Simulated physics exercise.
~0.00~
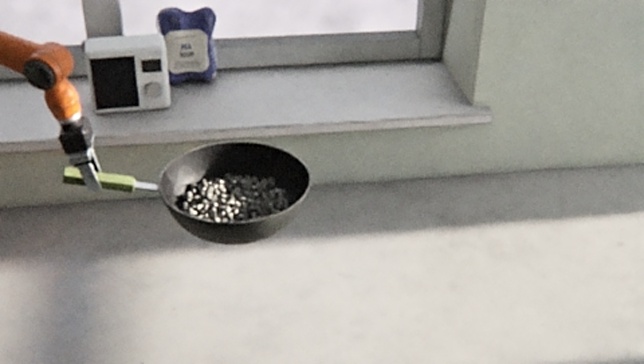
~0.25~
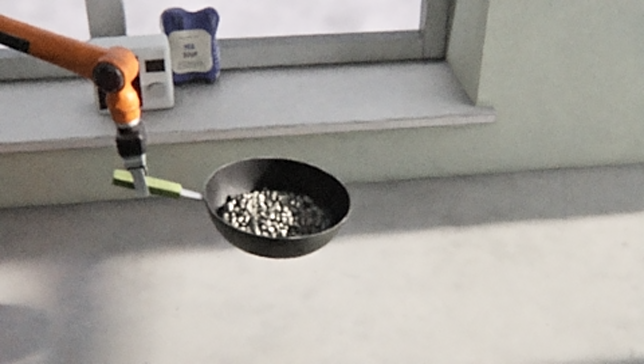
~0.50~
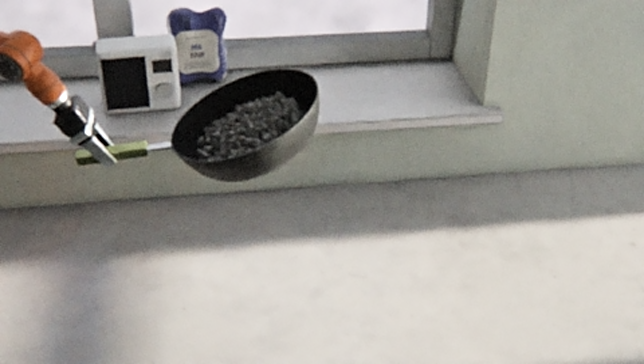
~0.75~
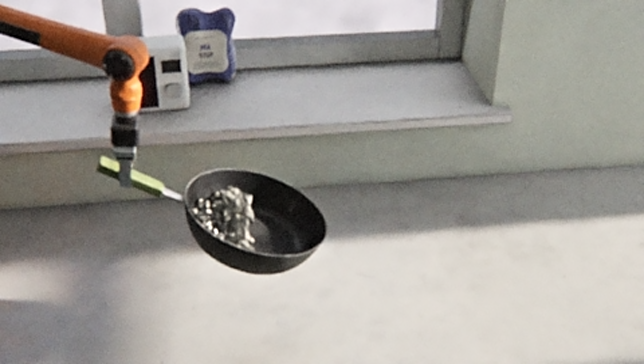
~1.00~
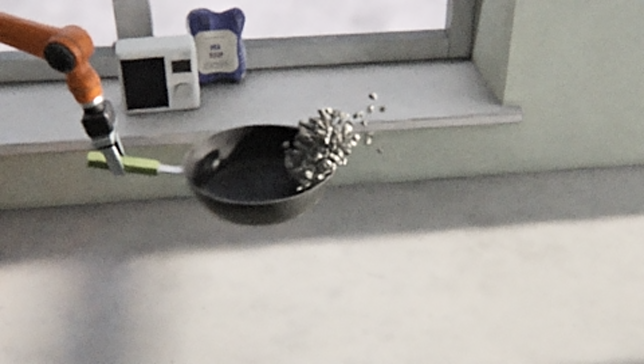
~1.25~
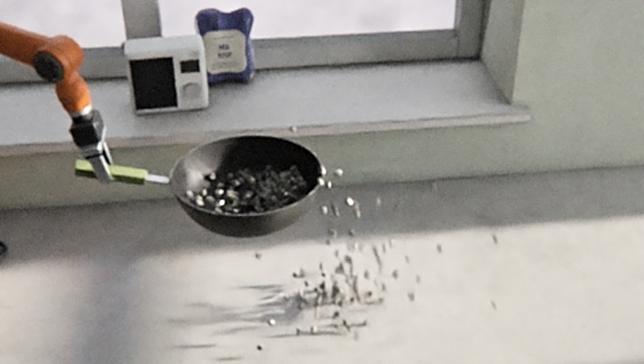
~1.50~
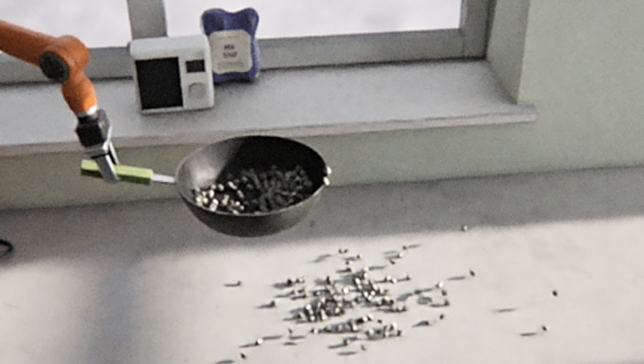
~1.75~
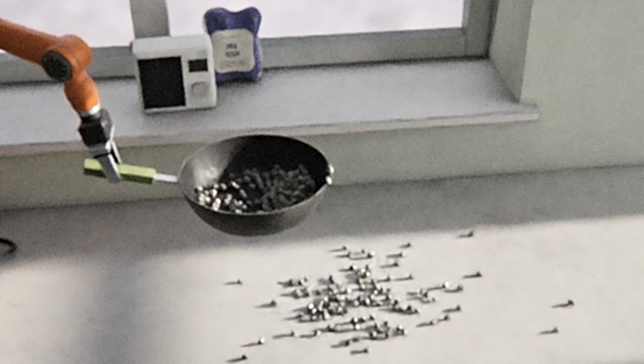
By a window, a robot arm tosses pebbles in a pan, spilling some below.
